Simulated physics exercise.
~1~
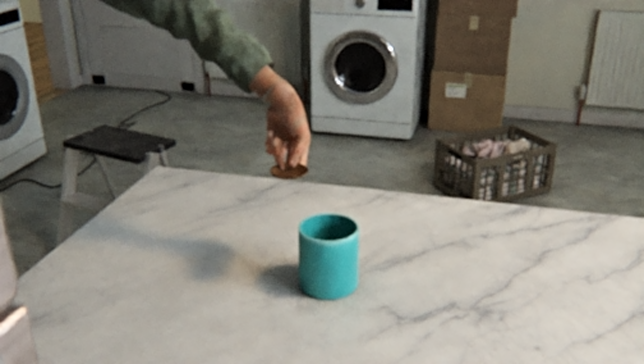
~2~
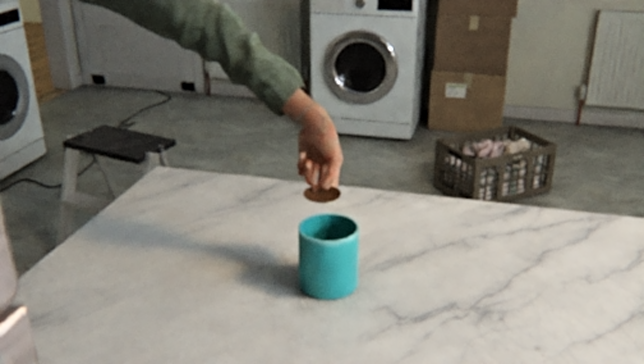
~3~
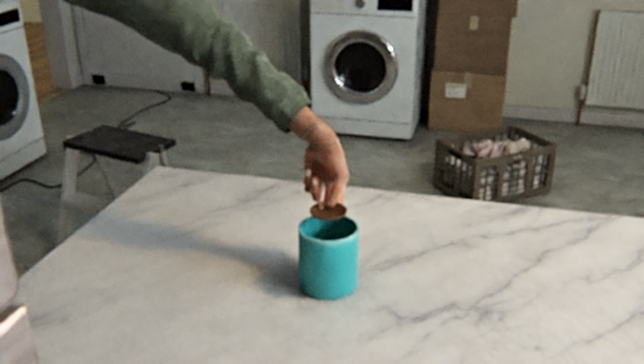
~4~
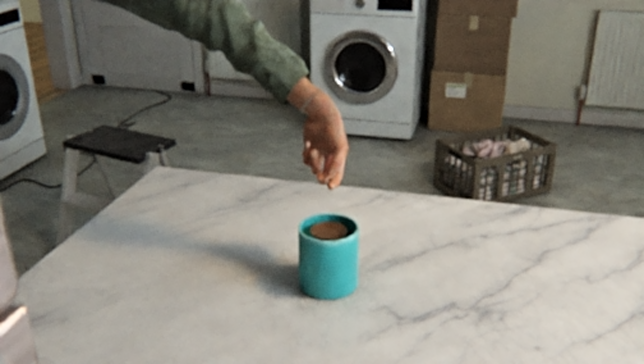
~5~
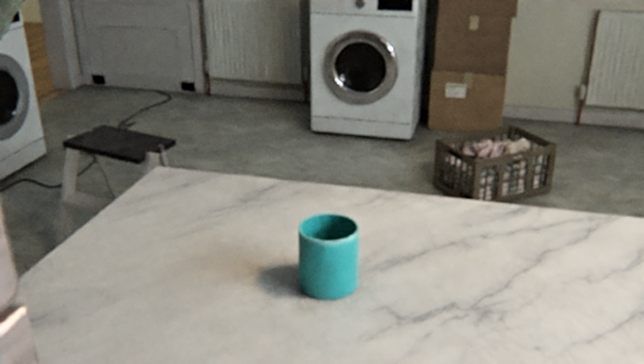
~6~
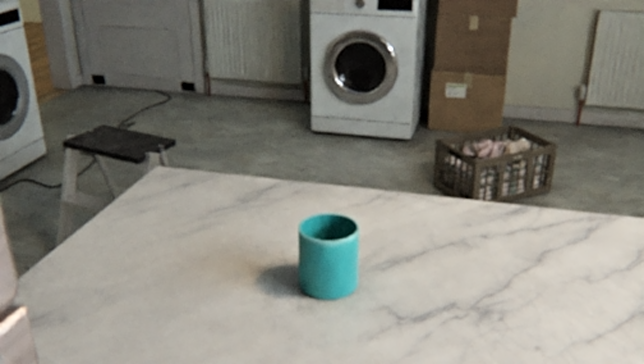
In a room with washing machines along the back wall, a teal cylindrical container stands on a pale marble-patterned surface, with a step stool and a crate on the floor beyond. A hand in a green sleeve reaches in from the upper left, holding a small brown disc. It moves right and downward until the disc is just over the container's open top. The fingers let go and the hand draws back as the disc drops inside the rim. Finally, the hand is gone and the disc is out of sight, leaving the container standing in place.
